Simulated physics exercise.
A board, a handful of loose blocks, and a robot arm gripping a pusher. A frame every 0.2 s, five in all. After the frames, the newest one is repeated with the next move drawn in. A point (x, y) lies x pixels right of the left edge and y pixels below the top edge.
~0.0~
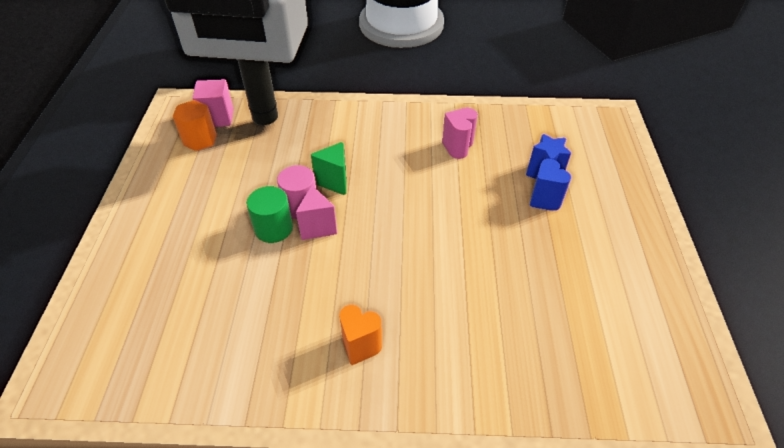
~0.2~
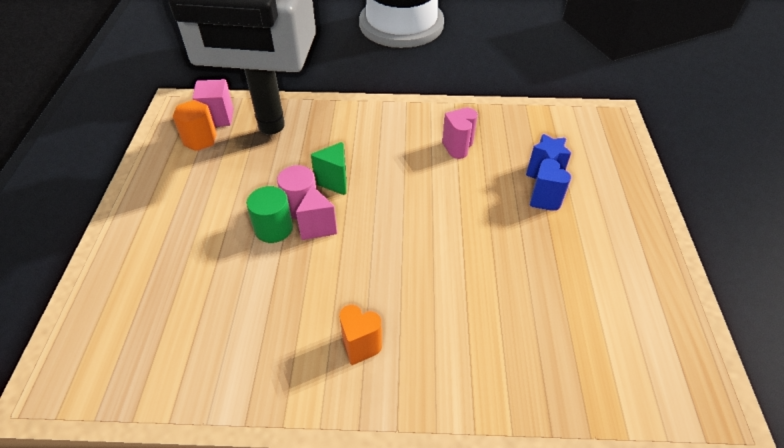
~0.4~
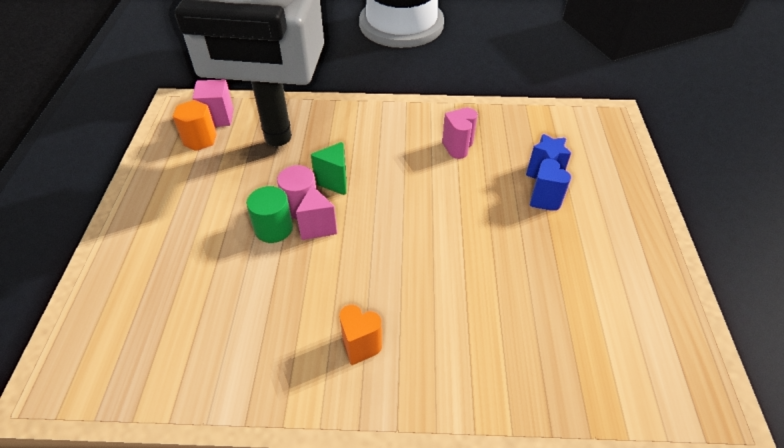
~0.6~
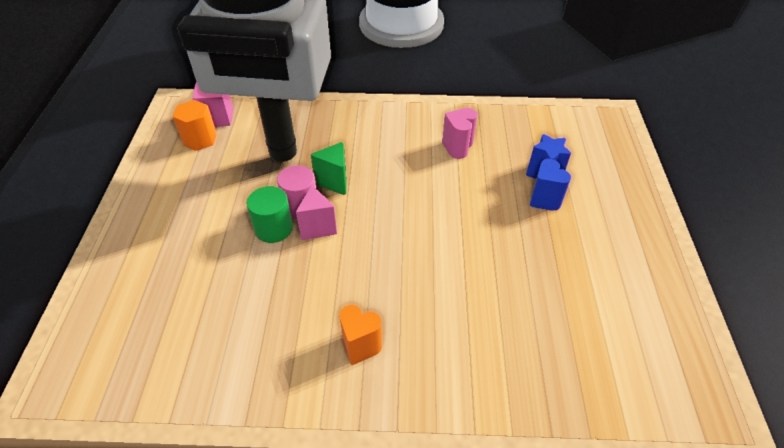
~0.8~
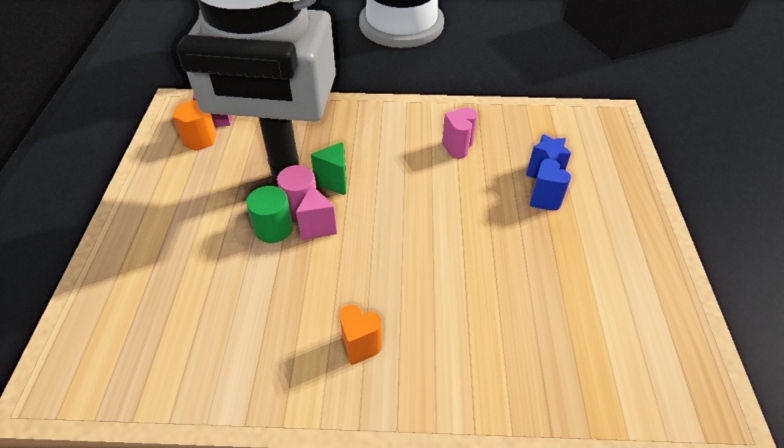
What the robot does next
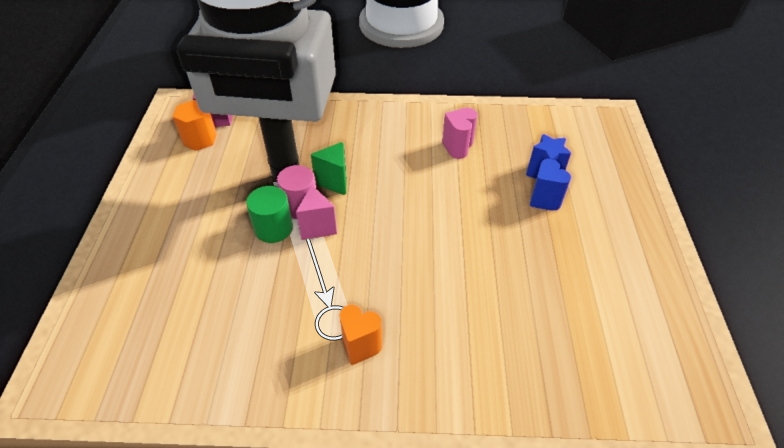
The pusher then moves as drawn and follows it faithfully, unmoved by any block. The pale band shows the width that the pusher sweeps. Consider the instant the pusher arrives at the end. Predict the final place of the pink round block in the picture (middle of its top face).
Around (361, 263).
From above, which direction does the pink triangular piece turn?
Anticlockwise, looking down.
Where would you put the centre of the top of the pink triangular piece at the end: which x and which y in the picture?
Answer: (391, 244).
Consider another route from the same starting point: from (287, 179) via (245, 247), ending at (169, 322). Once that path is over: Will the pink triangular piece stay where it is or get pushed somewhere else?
At the moment the path ends, the pink triangular piece still stands where it did.
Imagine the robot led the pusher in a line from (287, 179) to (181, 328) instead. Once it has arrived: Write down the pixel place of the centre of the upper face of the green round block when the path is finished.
In the picture, it is at (263, 229).
The line goes straight from (287, 179) to (335, 323).
On the path given first. One third of the way, pusher (300, 214); green round block (263, 208); pink round block (321, 210); pink triangular piece (343, 227), turned 35° clockwise.
Two thirds of the way, pusher (316, 262); green round block (263, 210); pink round block (350, 247); pink triangular piece (384, 245), turned 15° anticlockwise.
At the end, pusher (334, 316); green round block (263, 210); pink round block (361, 263); pink triangular piece (391, 244), turned 30° anticlockwise; orange heart-shaped block unmoved.
